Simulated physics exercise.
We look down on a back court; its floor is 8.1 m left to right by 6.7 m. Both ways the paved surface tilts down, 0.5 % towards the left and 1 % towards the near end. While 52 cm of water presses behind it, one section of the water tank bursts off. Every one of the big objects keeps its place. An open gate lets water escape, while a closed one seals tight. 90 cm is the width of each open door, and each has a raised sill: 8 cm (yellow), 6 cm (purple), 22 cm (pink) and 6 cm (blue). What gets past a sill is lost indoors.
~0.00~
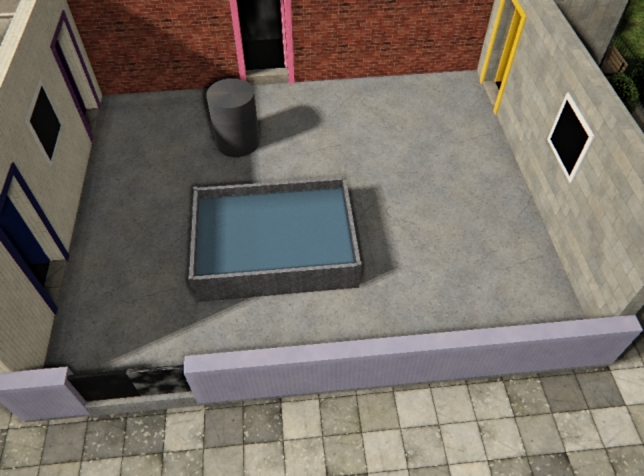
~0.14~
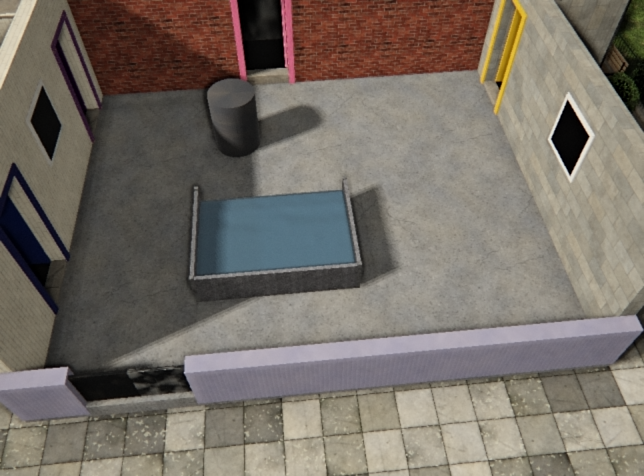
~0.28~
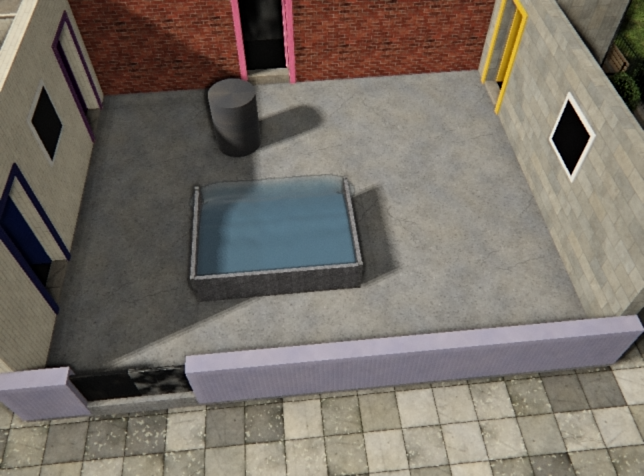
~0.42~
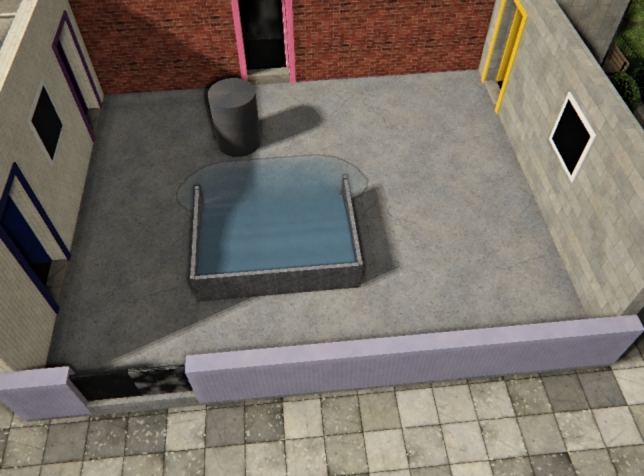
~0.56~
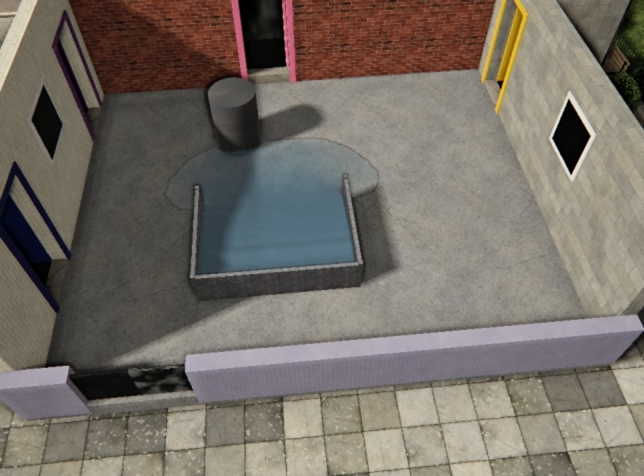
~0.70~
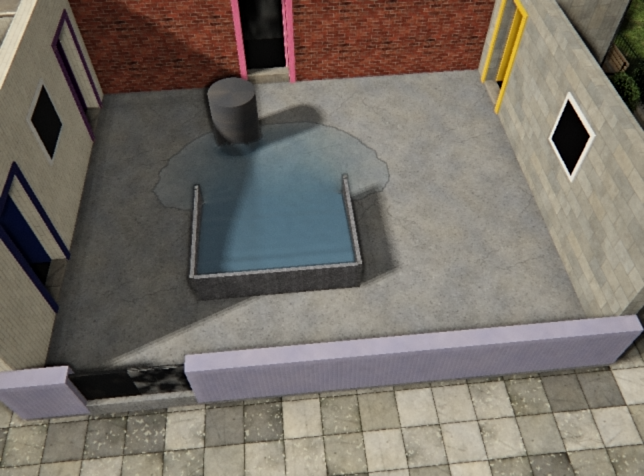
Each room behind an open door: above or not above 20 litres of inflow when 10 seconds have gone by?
The yellow door will overshoot the limit, the purple door will overshoot the limit, the pink door will undershoot the limit, the blue door will undershoot the limit.
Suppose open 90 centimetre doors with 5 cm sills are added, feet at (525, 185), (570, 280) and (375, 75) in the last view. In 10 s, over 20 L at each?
Note, doorways in listed order: Stays short, stays short, goes beyond.
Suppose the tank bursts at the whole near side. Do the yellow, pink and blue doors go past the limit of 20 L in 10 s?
Note: Yellow short of the mark, pink short of the mark, blue beyond the mark.
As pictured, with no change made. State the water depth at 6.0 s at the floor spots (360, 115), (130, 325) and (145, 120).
6, 0 and 9 cm.
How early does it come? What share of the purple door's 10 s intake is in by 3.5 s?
By then it's near 35% of the total.
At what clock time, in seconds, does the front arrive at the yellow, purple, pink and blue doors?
Doors: Yellow 3.2 s / purple 2.0 s / pink 1.1 s / blue 4.0 s.
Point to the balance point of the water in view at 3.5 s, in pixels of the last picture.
Centre: Roughly (272, 147) px.
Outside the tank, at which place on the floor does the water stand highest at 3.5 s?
Roughly (472, 74).
After 1.4 s water covers 25 % of the floor and is deepest (33 cm) near (242, 161); yellow door not reached, purple door not reached, pink door 20 cm at the sill, 0 L in, blue door not reached.
After 2.2 s water covers 35 % of the floor and is deepest (26 cm) near (316, 85); yellow door not reached, purple door 10 cm at the sill, 0 L in, pink door 20 cm at the sill, 2 L in, blue door not reached.
After 3.5 s water covers 45 % of the floor and is deepest (25 cm) near (472, 74); yellow door 15 cm at the sill, 2 L in, purple door 16 cm at the sill, 41 L in, pink door 12 cm at the sill, 4 L in, blue door not reached.
After 6.0 s water covers 65 % of the floor and is deepest (10 cm) near (94, 140); yellow door 11 cm at the sill, 68 L in, purple door 9 cm at the sill, 112 L in, pink door 5 cm at the sill, 4 L in, blue door 4 cm at the sill, 0 L in.
After 10.0 s water covers 95 % of the floor and is deepest (10 cm) near (39, 394); yellow door 2 cm at the sill, 72 L in, purple door 5 cm at the sill, 121 L in, pink door 2 cm at the sill, 4 L in, blue door 5 cm at the sill, 0 L in.
